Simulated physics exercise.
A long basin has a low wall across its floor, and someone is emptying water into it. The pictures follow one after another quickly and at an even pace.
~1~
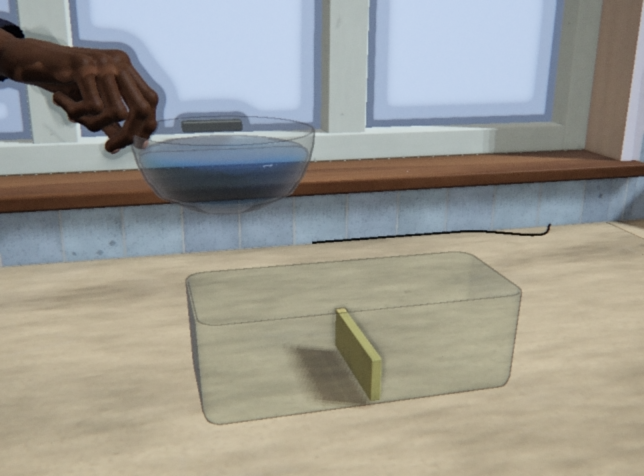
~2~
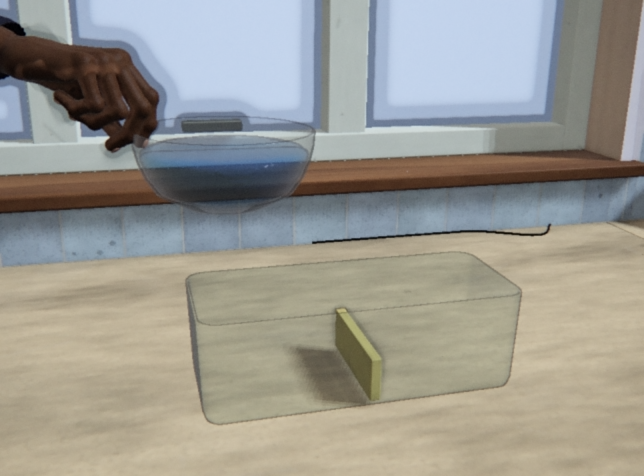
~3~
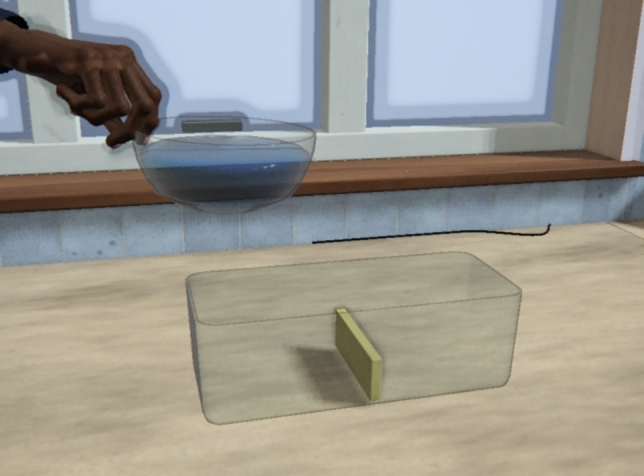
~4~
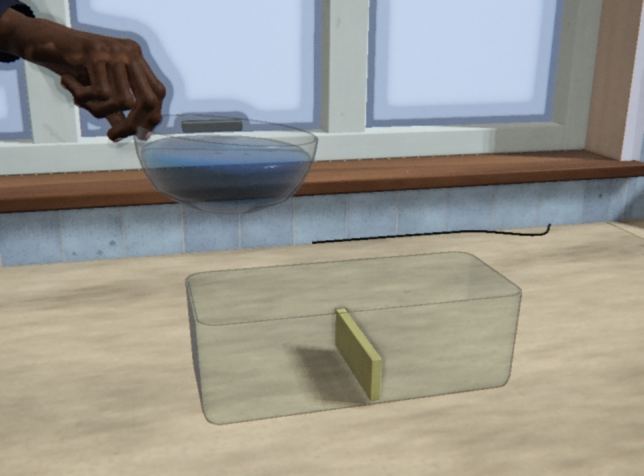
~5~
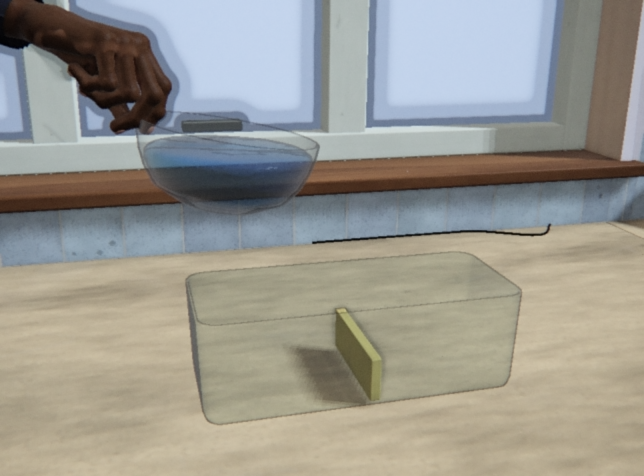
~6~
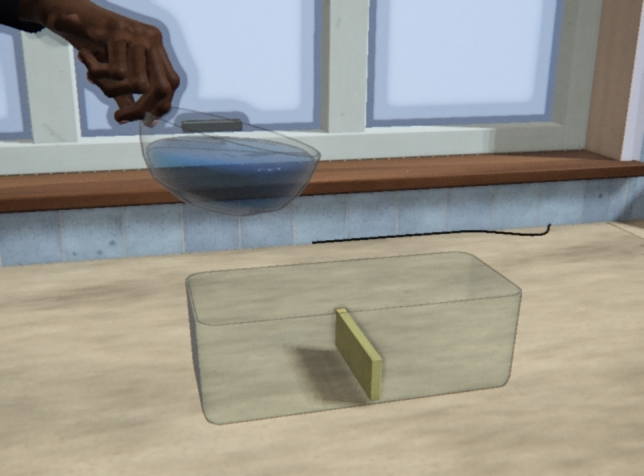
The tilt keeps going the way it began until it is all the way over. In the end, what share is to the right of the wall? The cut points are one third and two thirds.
The share right of the wall falls in the middle range, one third to two thirds.
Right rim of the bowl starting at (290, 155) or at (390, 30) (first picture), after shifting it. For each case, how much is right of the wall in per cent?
Roughly 15 in a hundred the first time and 80 in a hundred the second.
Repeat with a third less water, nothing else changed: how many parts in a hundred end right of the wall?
25 %.
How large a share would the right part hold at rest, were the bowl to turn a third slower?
It comes to around 55 per cent.
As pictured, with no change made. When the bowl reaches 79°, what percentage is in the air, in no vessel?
Somewhere around 45 per cent of it.
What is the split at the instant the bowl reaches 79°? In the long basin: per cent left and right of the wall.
I'd put the left part near 5 per cent and the right part near 20.
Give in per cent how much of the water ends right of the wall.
Some 45 per cent.
A moment on, the bowl is tipped on its side and 28 per cent is still to pour, 5 is left of the wall and 22 right of it.
Next, the bowl is tipped right over and 0 per cent is still to pour, 51 is left of the wall and 42 right of it.
Then the bowl is tipped right over and 0 per cent is still to pour, 53 is left of the wall and 44 right of it.
Later the bowl is tipped right over and 0 per cent is still to pour, 53 is left of the wall and 44 right of it.
At rest 53 per cent lies left of the wall, 44 right of it and 3 outside.
